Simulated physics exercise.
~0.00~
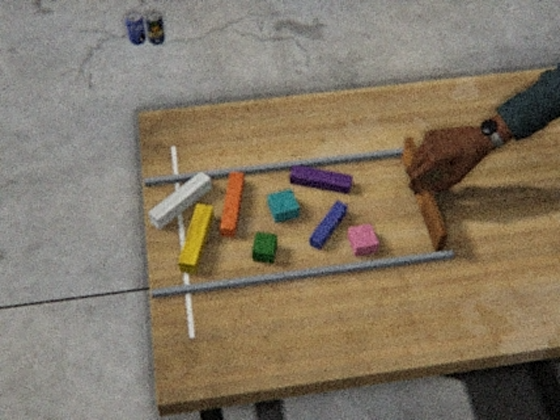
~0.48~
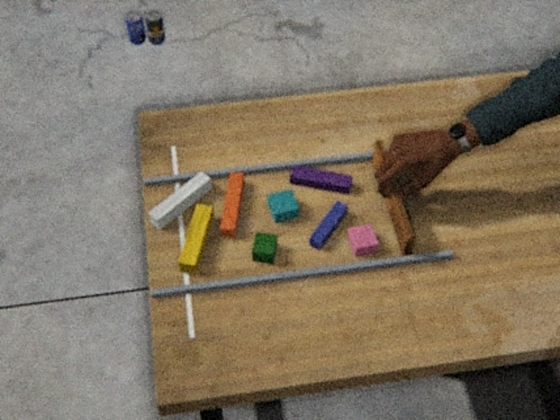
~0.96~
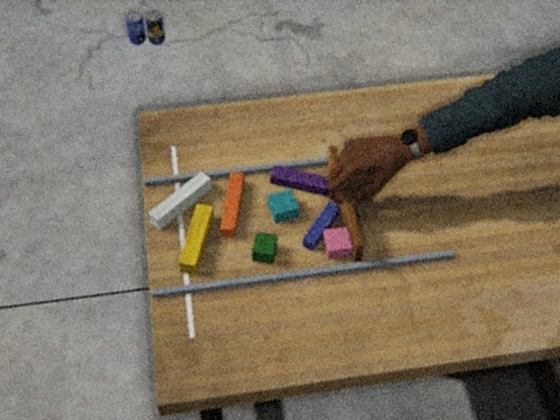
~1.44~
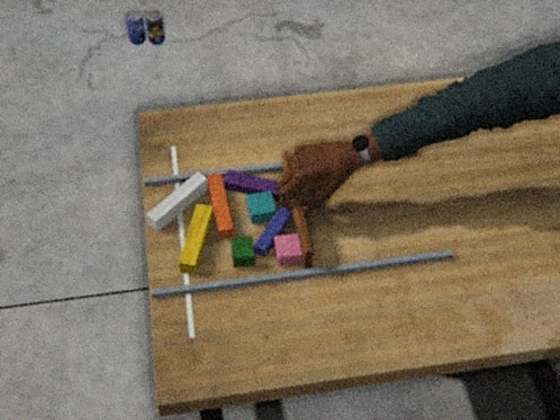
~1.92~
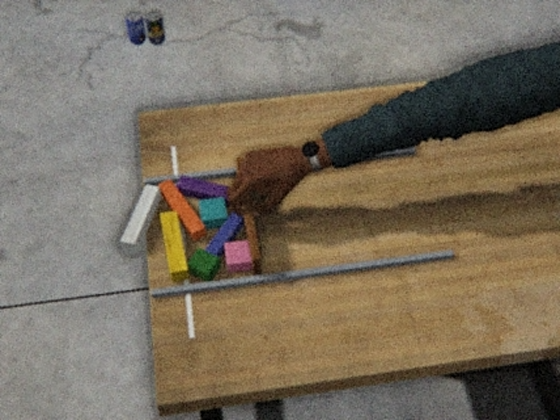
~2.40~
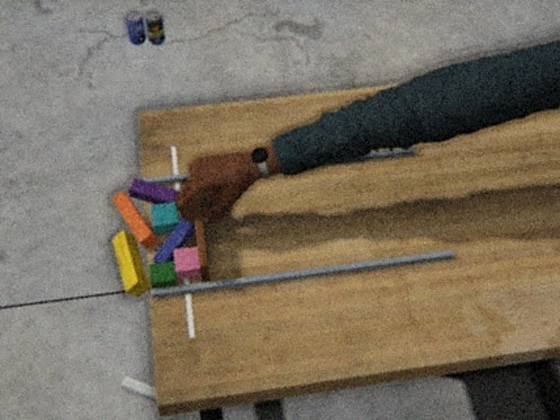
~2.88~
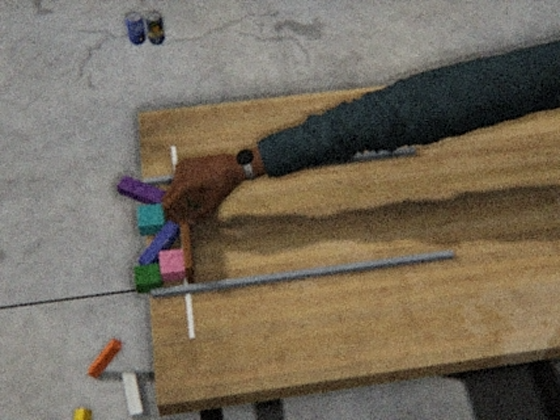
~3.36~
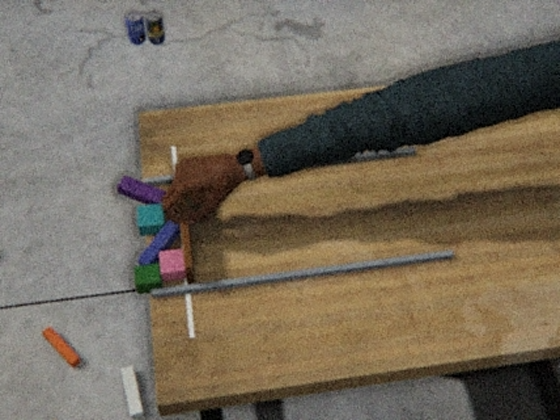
On a wooden tabletop above a concrete floor, colourful sticks and blocks lie at odd angles between two thin rails, with a strip of white tape near the left edge. A hand in a dark sleeve slides an upright board leftward, gathering the purple bar, pink block and other pieces ahead of it. The crowded pieces press into the white, orange and yellow sticks. The white stick drops over the edge first, then the orange and yellow ones follow. The board stops at the tape, leaving the remaining pieces bunched at the table's edge, some jutting past it.
